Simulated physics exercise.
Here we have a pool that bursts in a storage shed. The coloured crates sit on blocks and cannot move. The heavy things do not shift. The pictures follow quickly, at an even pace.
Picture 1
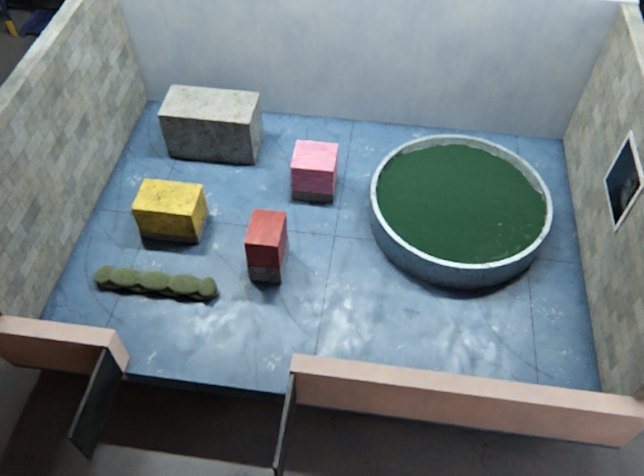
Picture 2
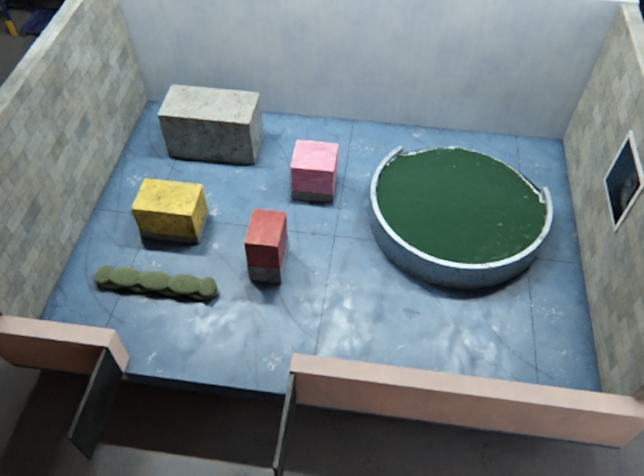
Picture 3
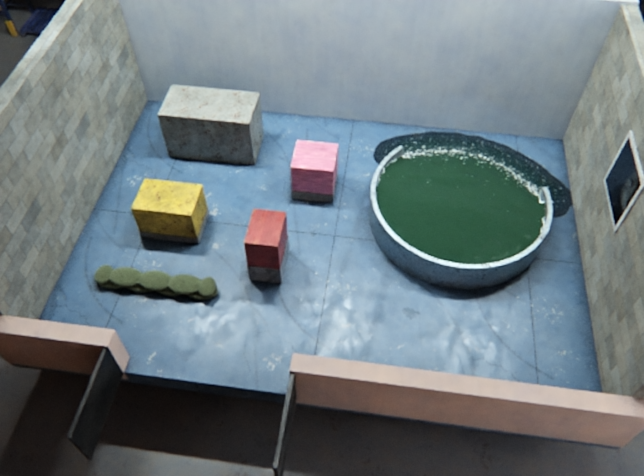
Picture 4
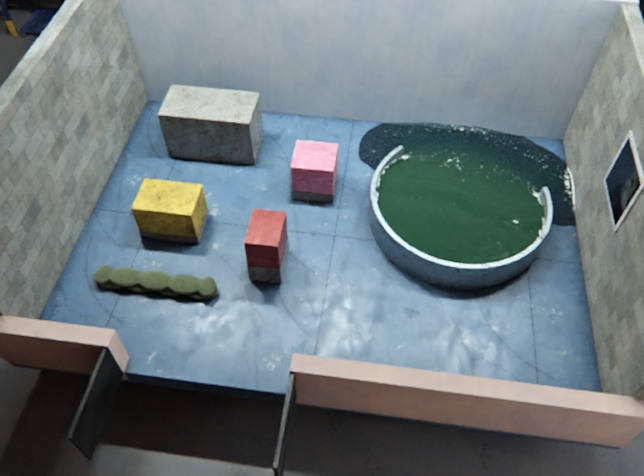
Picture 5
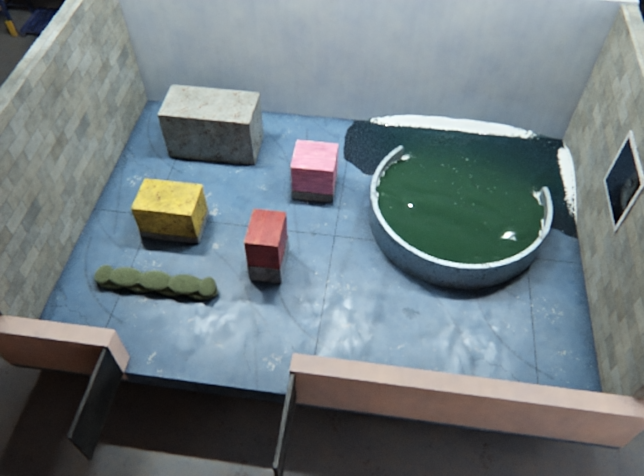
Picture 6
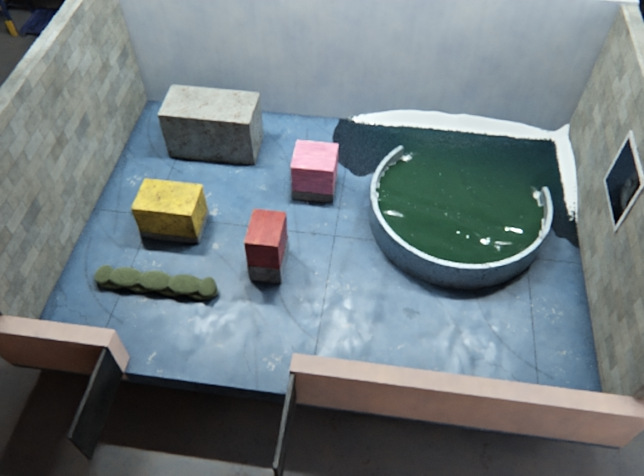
A storage shed with a blue floor, brick-patterned side walls and a low pinkish front wall is seen from high above its front. A round pool of green water stands at right, with grey, pink, yellow and red blocks and a bumpy green strip to its left. The pool's far side opens and water pours out, spreading darkly to the back and right walls, foaming white there, and leftward behind the pink block, while the camera stays still.
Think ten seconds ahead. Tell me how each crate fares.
In the end: The yellow crate escapes dry; the red crate escapes dry; the pink crate escapes dry.
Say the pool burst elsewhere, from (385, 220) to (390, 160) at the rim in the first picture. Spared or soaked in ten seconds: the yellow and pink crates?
My reading: The yellow one is wetted; the pink one is soaked.
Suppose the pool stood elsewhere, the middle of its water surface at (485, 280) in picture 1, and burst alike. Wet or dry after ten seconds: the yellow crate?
In short: Yellow remains dry.
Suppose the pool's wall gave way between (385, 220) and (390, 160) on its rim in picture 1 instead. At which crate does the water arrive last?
It is the yellow one.
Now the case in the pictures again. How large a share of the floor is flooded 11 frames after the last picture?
Close to 25 %.
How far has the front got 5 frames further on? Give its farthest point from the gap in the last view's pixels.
Near (267, 114).
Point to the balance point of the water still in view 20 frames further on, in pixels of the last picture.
Roughly at (438, 188).
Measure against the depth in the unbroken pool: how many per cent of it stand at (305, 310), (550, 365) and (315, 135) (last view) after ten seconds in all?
In turn 10, 16 and 14 in a hundred.
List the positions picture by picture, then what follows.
The first picture shows the pool at (460, 198) is whole and still.
In the second picture, water pours out on the pool's far side and has run to a hidden place.
In the third picture, water pours out on the pool's far side and has run to (379, 158).
In the fourth picture, water pours out on the pool's far side and has run to (368, 141).
In the fifth picture, the front is at (361, 120), out from the gap on the pool's far side.
In the sixth picture, the front is at (345, 119), out from the gap on the pool's far side.
A moment on, water covers 15 % of the floor; the yellow crate not reached, the red crate not reached, the pink crate water round its plinth.
Next, water covers 25 % of the floor; the yellow crate not reached, the red crate not reached, the pink crate water round its plinth.
Then, water covers 45 % of the floor; the yellow crate water round its plinth, the red crate water round its plinth, the pink crate water round its plinth.
Later, water covers 80 % of the floor; the yellow crate water round its plinth, the red crate water round its plinth, the pink crate water round its plinth.
In the end, water covers 95 % of the floor; the yellow crate stayed above the water, the red crate stayed above the water, the pink crate stayed above the water.
